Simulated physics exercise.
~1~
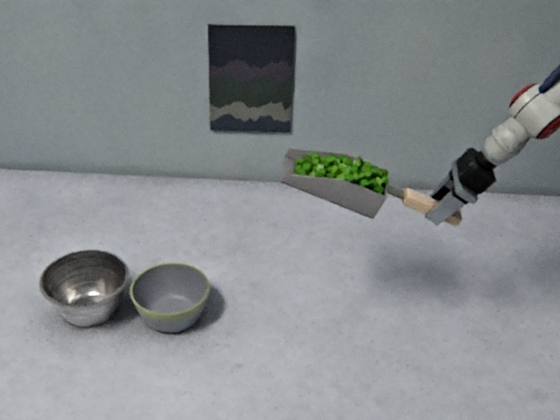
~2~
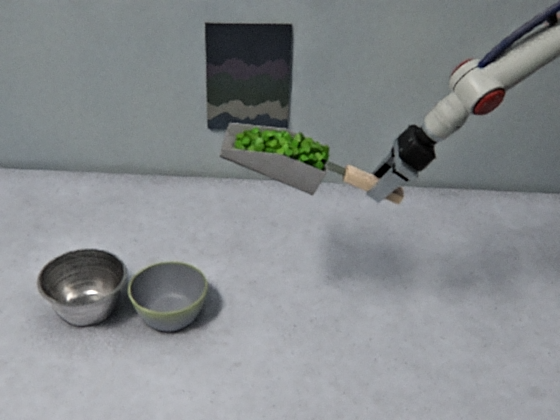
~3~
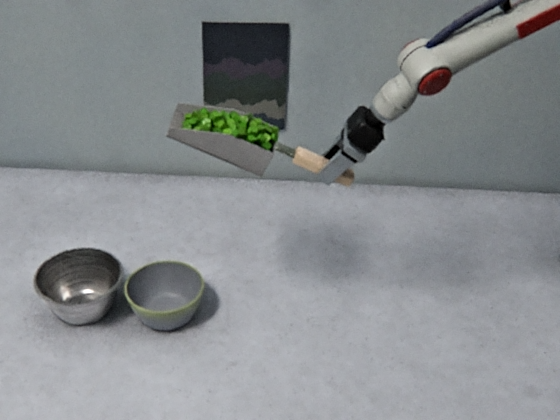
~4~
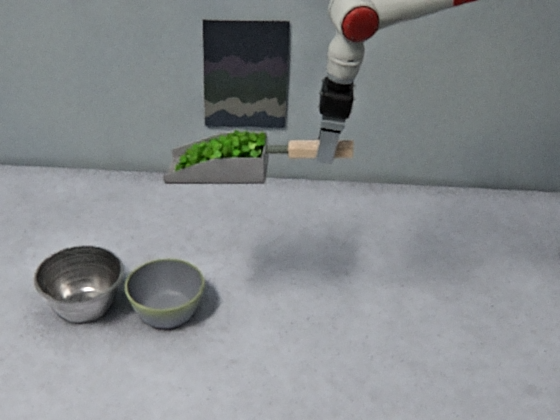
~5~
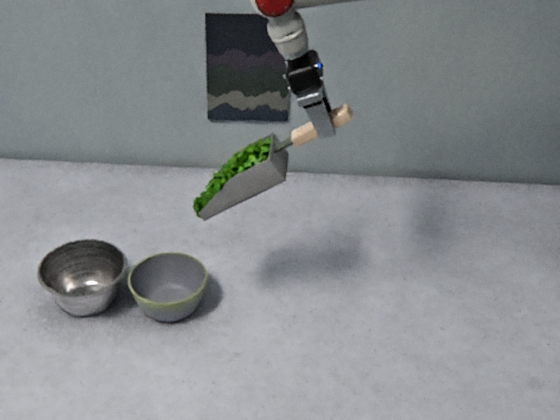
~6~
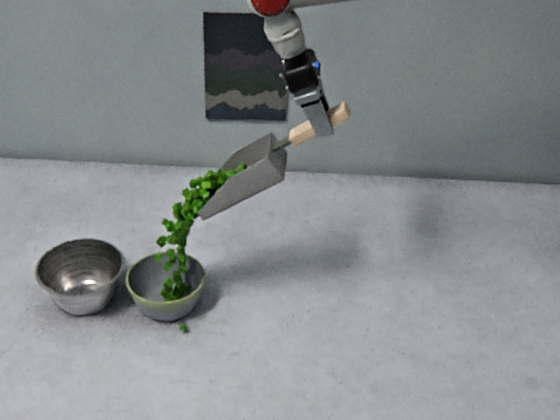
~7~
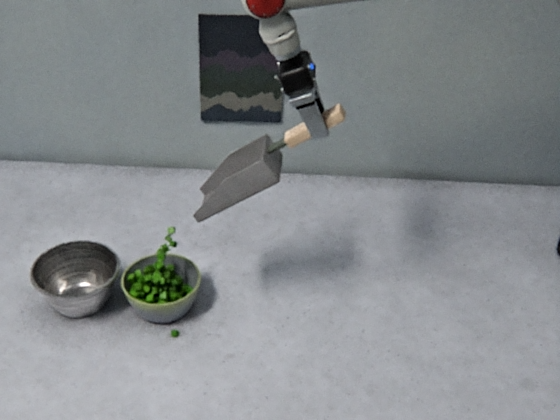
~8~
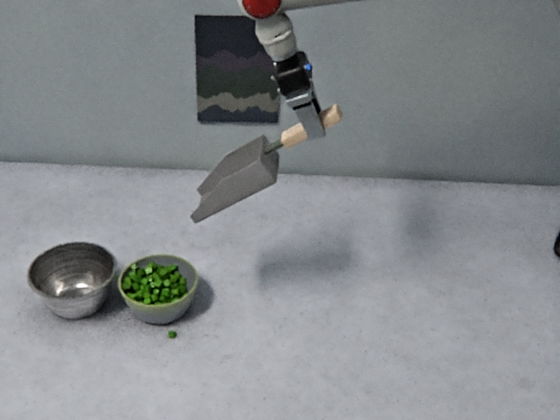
On a pale grey tabletop, a robot arm carried a metal scoop heaped with small green pieces leftward, levelled it, then tipped it and poured them into the right-hand of two bowls, filling it, with one stray piece left on the table.
